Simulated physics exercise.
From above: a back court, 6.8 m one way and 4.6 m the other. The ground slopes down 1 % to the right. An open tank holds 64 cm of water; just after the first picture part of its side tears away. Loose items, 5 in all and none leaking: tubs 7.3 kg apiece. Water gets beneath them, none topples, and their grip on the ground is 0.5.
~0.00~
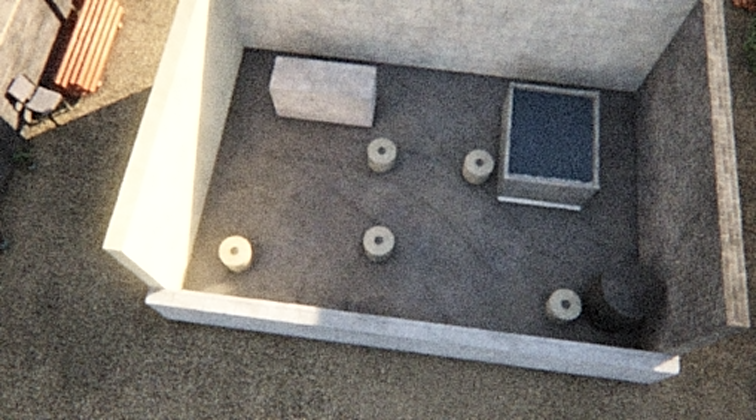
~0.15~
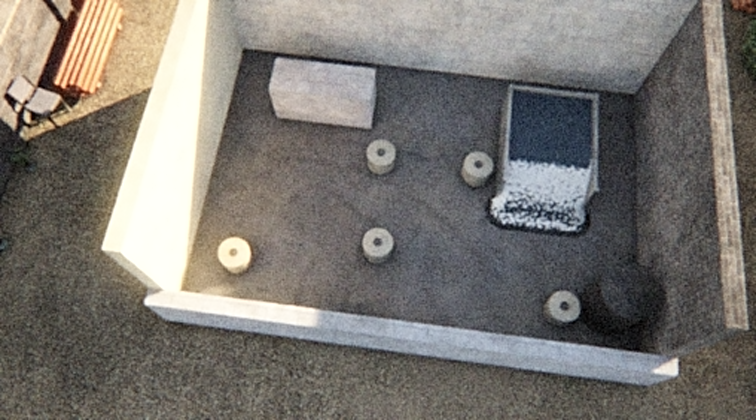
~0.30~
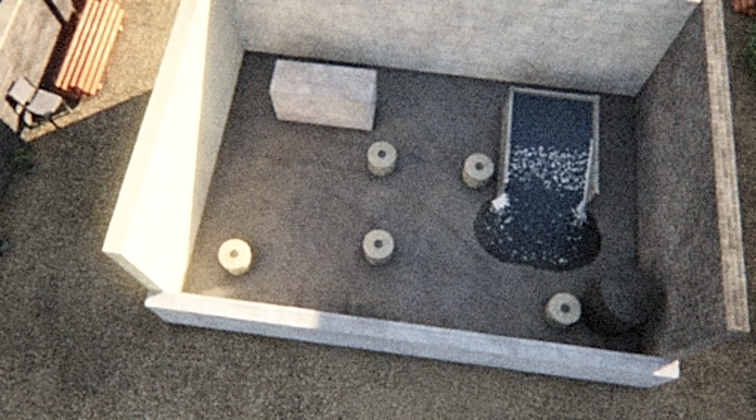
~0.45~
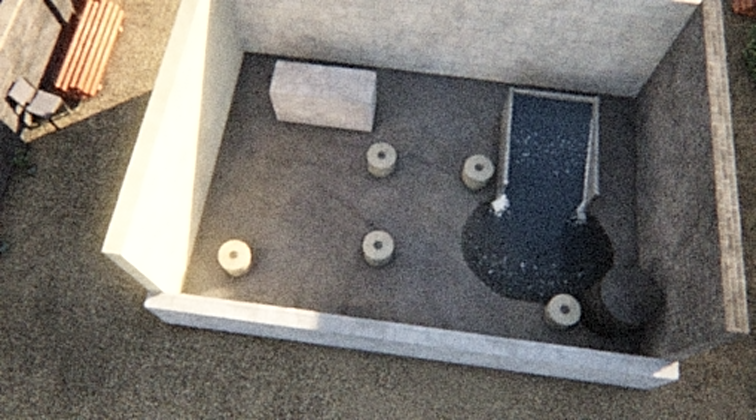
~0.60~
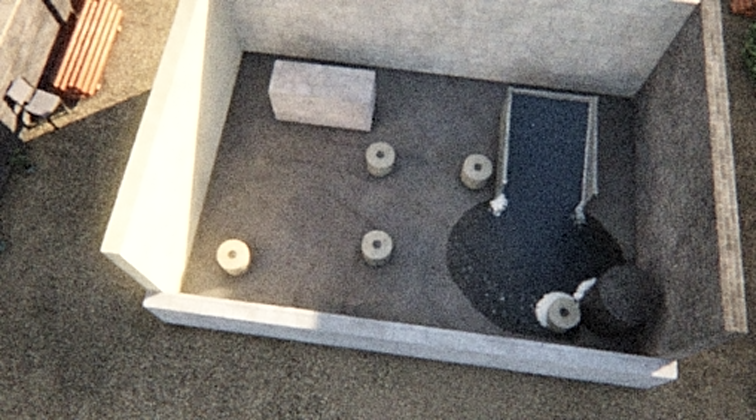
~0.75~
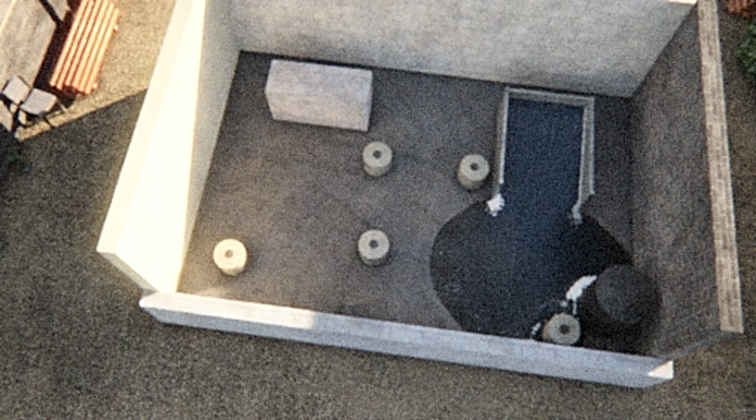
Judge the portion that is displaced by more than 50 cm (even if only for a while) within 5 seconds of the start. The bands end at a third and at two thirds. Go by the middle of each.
Share: One to two thirds.
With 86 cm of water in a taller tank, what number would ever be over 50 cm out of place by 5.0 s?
In that case 3 of them.
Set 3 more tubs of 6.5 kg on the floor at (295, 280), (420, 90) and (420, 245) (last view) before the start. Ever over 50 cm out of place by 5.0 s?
In turn: More, less, over.
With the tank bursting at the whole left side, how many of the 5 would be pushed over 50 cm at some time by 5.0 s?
Then 4.
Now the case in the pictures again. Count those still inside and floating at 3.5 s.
I count 2.
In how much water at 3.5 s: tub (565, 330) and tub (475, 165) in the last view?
About 17 and 0 cm.
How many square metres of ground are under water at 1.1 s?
About 8.5 m2.
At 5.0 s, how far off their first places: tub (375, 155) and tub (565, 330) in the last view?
In turn: 0 cm, 200 cm.
After 1.1 s 0 of 5 are over 50 cm from their spots; 1 afloat.
After 2.2 s 1 of 5 are over 50 cm from their spots; 1 afloat.
After 3.5 s 2 of 5 are over 50 cm from their spots; 2 afloat.
After 5.0 s 3 of 5 are over 50 cm from their spots, and 3 have been at some point; 2 afloat.
